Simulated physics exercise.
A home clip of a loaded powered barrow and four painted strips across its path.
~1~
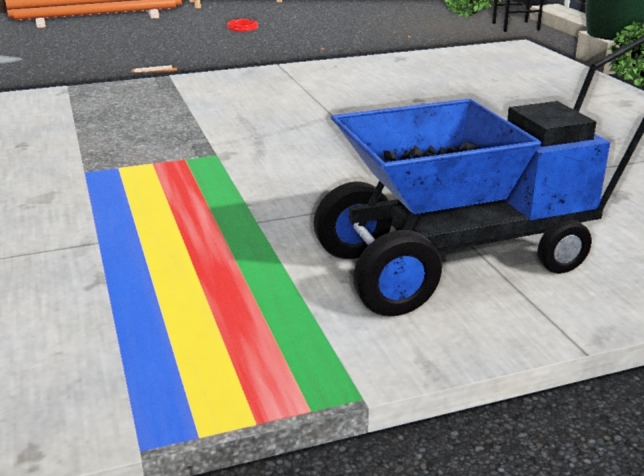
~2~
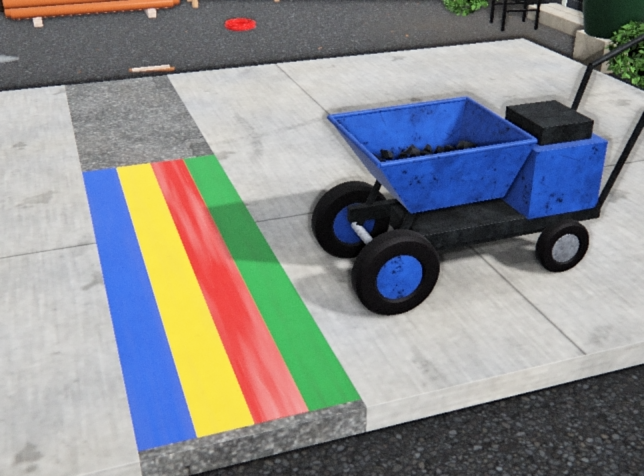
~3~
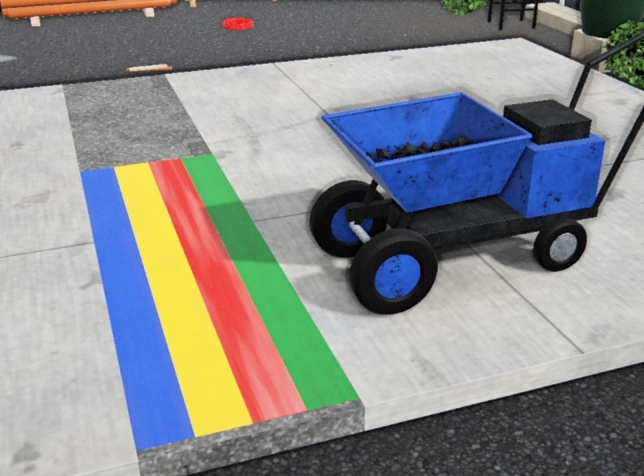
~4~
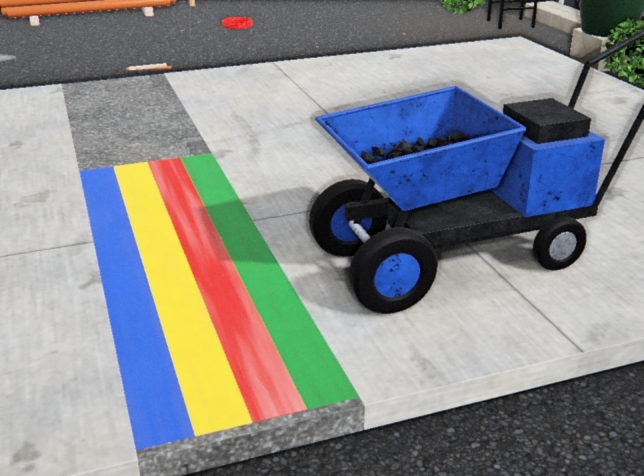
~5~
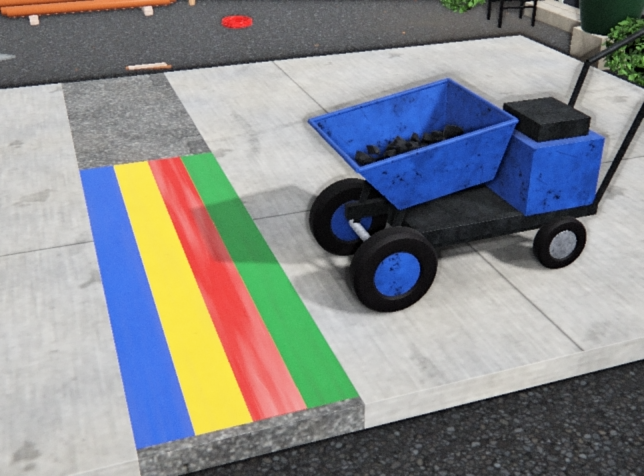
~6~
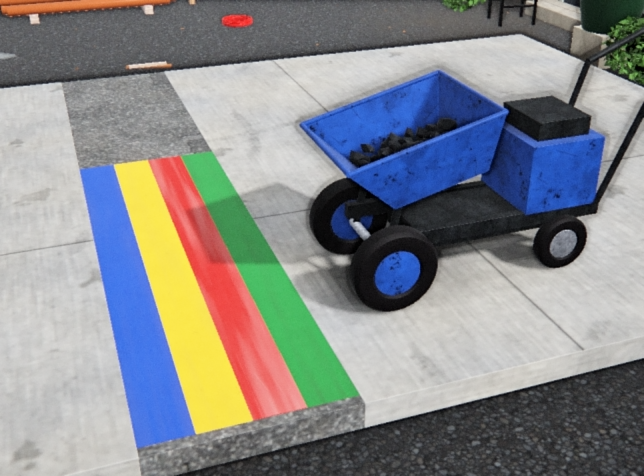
The clip opens on a blue powered barrow loaded with dark lumps, standing on pale paving to the right of blue, yellow, red and green strips. The barrow barely shifts at first, then its skip gradually tilts a little toward the strips, its lip moving left and slightly down while the lumps stay inside.
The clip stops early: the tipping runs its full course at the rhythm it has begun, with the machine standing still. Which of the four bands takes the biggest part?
The red strip carries the most.
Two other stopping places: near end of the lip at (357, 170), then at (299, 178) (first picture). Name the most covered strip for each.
First the yellow one, then that blue strip.
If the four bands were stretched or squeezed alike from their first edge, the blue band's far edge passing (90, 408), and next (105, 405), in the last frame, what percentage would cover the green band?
The first gives 10 %, the second 10 %.
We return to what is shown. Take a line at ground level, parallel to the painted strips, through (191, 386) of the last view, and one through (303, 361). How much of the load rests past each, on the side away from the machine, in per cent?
Near 20 % and 100 %.
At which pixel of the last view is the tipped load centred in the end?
Around (208, 301).
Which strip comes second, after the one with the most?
In second place: Yellow.
Just after the last frame, skip tipped steeply; every one in the skip.
A moment on, skip tipped right over; almost all in the skip; about a tenth over the red strip.
Further on, skip tipped right over; roughly a quarter in the skip; roughly half over the red strip; roughly a quarter over the yellow strip; about a tenth over the blue strip; just a few off the paint.
When it is over, skip tipped right over; about a tenth over the green strip; roughly half over the red strip; roughly a third over the yellow strip; about a tenth over the blue strip; just a few off the paint.
